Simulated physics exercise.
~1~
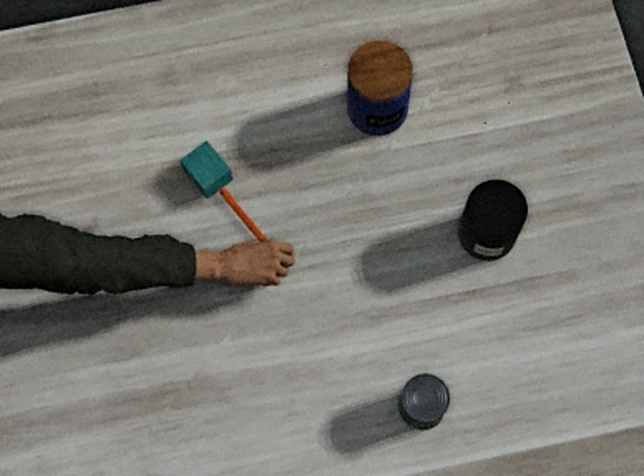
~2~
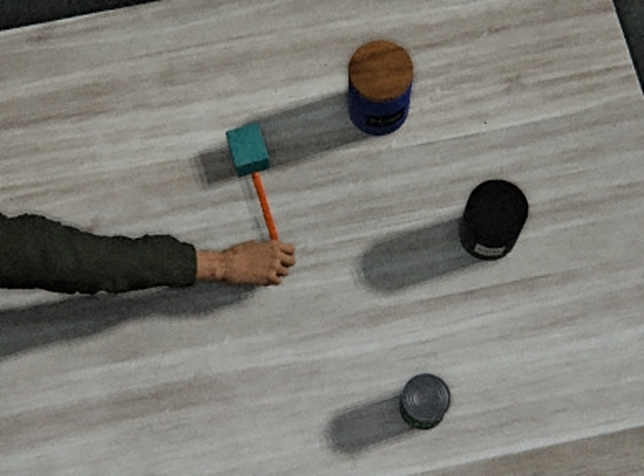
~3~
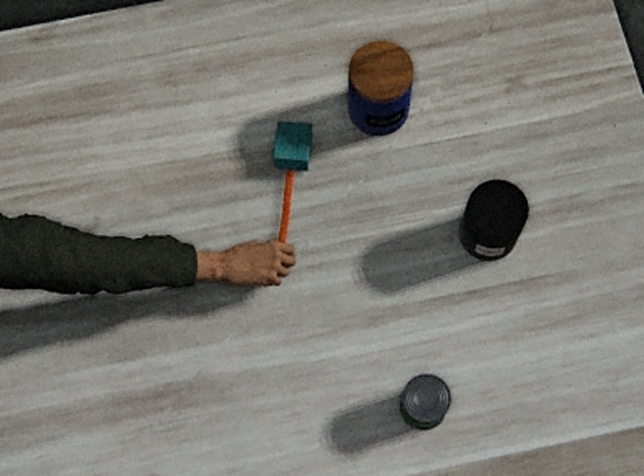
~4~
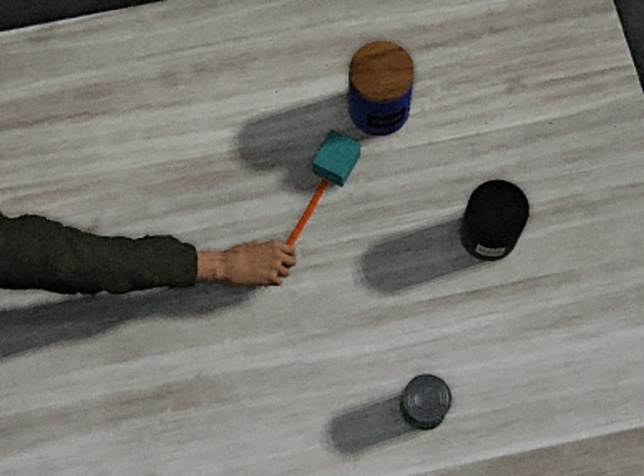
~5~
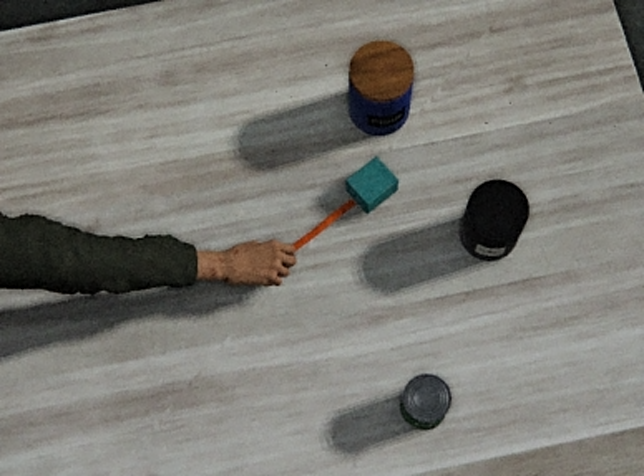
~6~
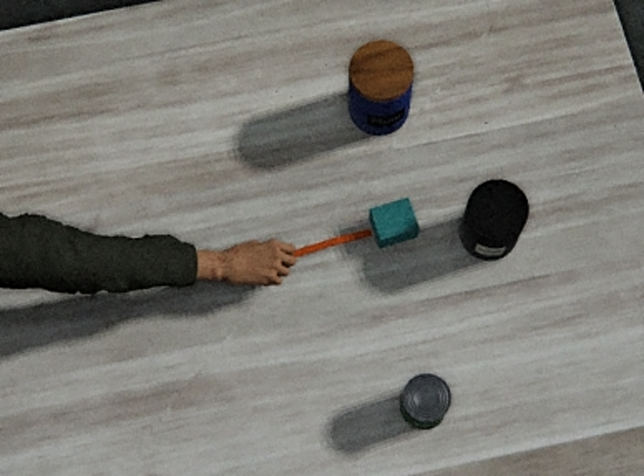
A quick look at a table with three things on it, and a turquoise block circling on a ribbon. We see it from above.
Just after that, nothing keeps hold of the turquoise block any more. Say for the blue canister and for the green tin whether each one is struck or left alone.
Blue canister: Left alone; green tin: Struck.
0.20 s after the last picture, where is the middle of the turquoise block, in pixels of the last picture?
(426, 380).
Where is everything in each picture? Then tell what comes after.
In the first picture, turquoise block (205, 165); blue canister (380, 69); green tin (426, 398); black canister (497, 208).
In the second picture, turquoise block (247, 145).
In the third picture, turquoise block (292, 141).
In the fourth picture, turquoise block (337, 153).
In the fifth picture, turquoise block (372, 180).
In the sixth picture, turquoise block (394, 219); blue canister (382, 69); green tin (427, 397); black canister (499, 207); going round clockwise.
Then, 0.08 s after the last picture, block near (411, 310).
Then, 0.20 s after the last picture, block near (426, 380); green tin pushed aside.
At rest, block near (432, 397); green tin pushed aside. The blue canister remains clear and the green tin takes the knock.
